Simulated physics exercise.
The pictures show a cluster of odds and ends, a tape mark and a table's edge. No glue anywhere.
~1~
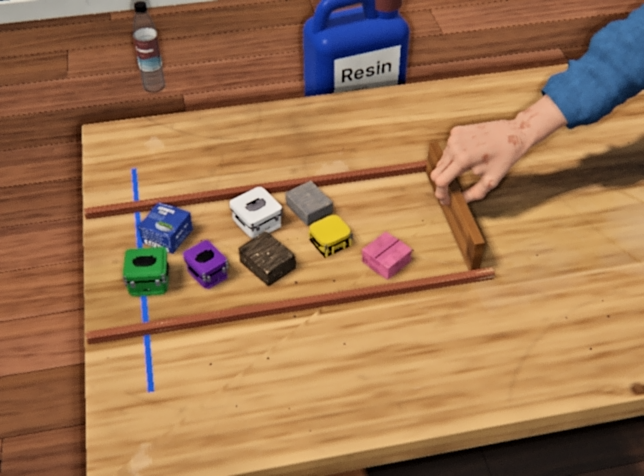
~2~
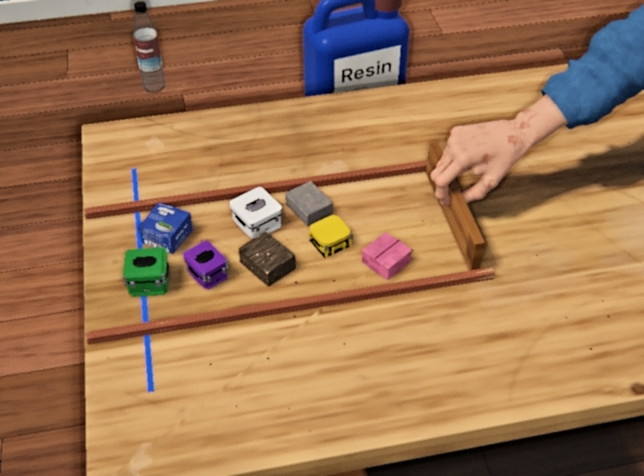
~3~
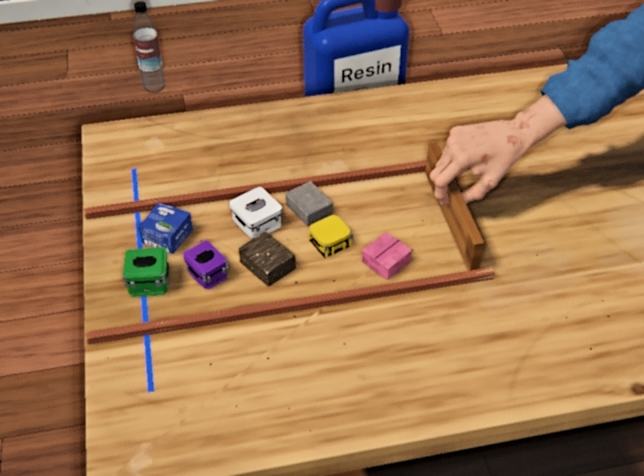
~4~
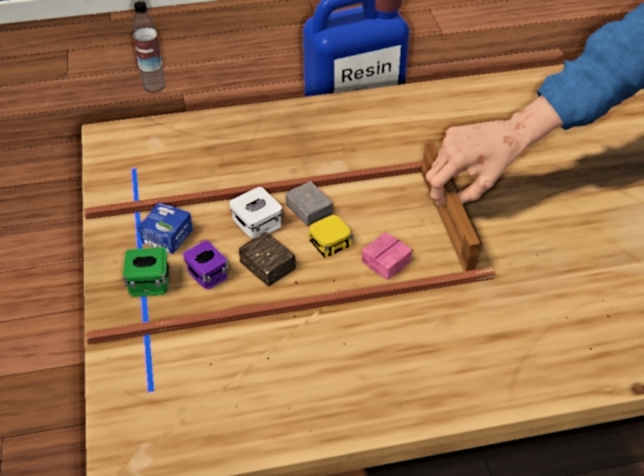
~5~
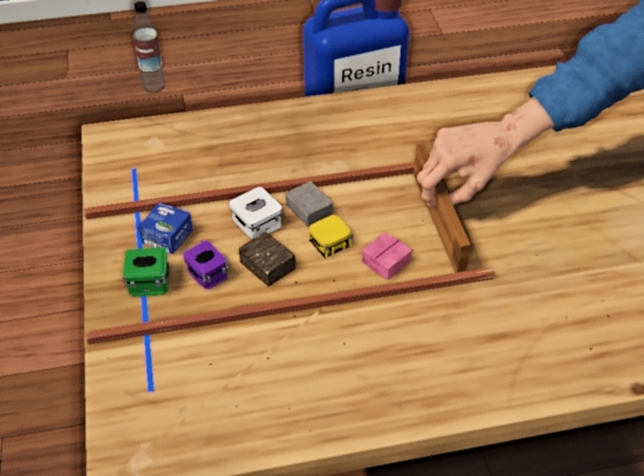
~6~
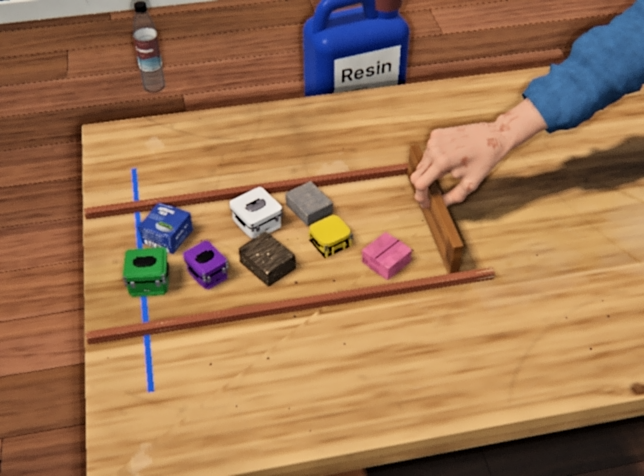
On a wooden tabletop marked with a blue line, a hand holds a wooden board upright between two rails, to the right of several small coloured cases and blocks, then slides it slightly left while the objects remain still.
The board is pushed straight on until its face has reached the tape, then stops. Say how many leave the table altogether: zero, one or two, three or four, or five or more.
The number that fall off is three or four.
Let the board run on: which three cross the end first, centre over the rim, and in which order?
Earliest first: The green case, the blue box, the purple case.
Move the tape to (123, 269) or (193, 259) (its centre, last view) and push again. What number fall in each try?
In that order 5 and 1.
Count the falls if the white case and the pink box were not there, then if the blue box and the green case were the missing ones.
It would be 2 and 1.
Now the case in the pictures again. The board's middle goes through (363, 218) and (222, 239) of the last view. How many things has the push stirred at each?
By then 1, and 8.
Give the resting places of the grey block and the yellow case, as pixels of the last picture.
Near (122, 227) and (124, 264).
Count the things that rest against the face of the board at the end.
That makes 3.
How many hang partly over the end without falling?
The number is 2.
Soon after, none off yet; green case at rest near (147, 272); blue box at rest near (166, 228); purple case at rest near (206, 266).
In the end, the number that fall off is three or four; gone, purple case, blue box and green case.
